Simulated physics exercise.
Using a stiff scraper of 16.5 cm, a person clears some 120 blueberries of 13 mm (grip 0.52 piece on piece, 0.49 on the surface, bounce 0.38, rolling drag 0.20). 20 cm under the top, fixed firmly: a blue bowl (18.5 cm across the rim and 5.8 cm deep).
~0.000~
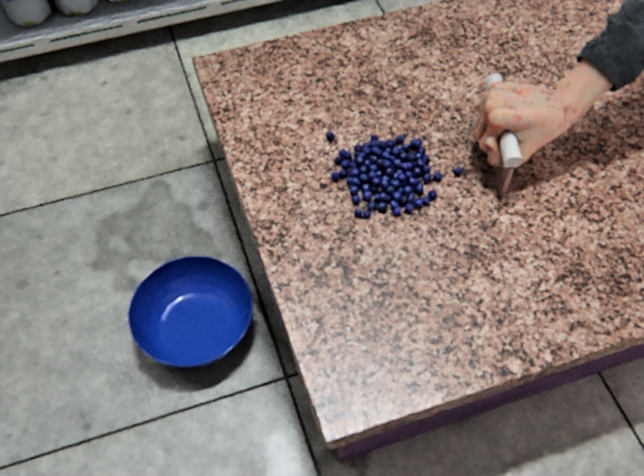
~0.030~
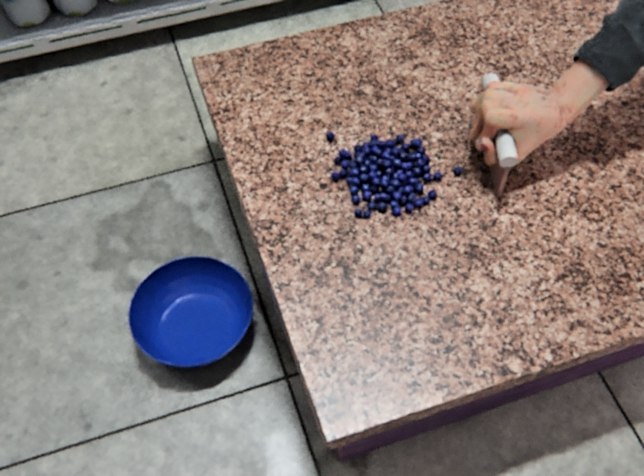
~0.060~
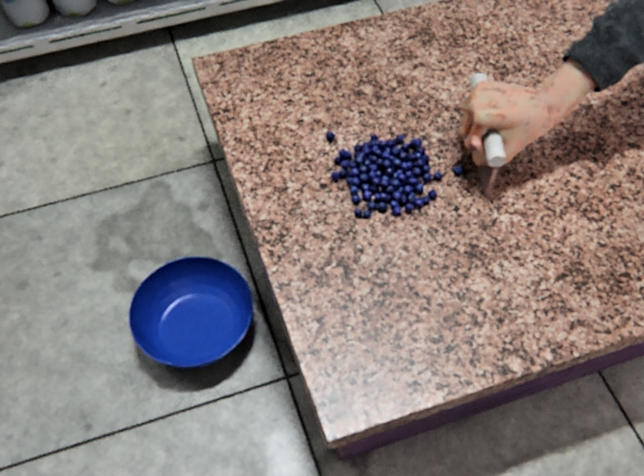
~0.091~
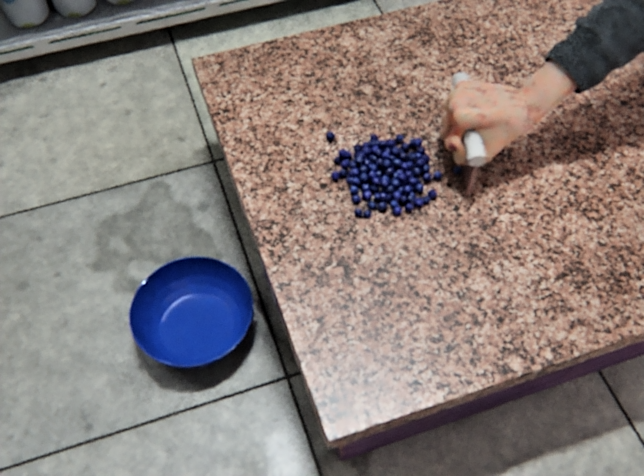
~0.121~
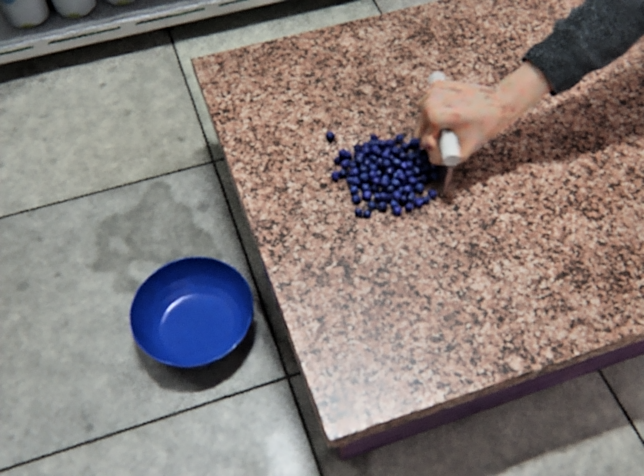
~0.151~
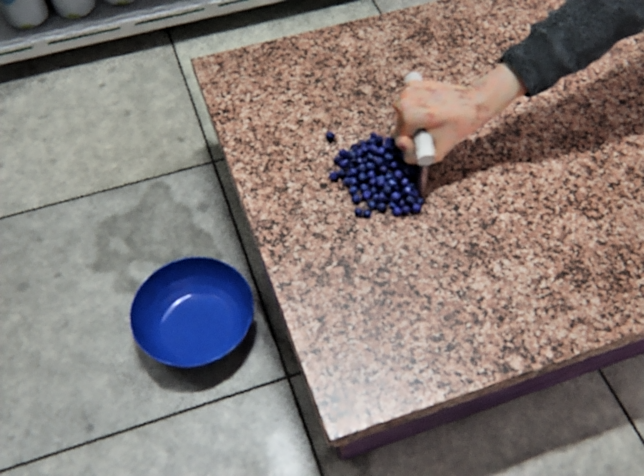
A hand holding a scraper with a white handle slid it left across a speckled pink tabletop, reached the loose cluster of small blueberries and pushed its right edge inward, while a blue bowl sat below.
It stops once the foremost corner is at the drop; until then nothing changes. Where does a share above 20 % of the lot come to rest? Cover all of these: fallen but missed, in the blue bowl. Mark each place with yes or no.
For fallen but missed: Yes. For blue bowl: No.
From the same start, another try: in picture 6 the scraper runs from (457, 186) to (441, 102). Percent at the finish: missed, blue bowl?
Missed 15, blue bowl 55.
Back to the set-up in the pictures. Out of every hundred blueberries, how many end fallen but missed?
It comes to some 65 percent.
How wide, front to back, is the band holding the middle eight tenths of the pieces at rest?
38 cm.
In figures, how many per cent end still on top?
Share: Close to 20 in a hundred.
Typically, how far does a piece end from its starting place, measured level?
Level distance: Near 46 cm.
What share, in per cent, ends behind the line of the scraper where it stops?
20 per cent.
After 0.32 s, scraper 31 cm from its start, spill 24 cm wide; still on top 100 %.
Then, at 0.48 s, scraper 37 cm from its start, spill 32 cm wide; off the edge, not caught 70 %, still on top 30 %.
Then, at 0.62 s, scraper 37 cm from its start, spill 37 cm wide; blue bowl 15 %, off the edge, not caught 65 %, still on top 20 %.
In the end, at 1.4 s, blue bowl 15 %, fallen but missed 65 %, still on top 20 %.
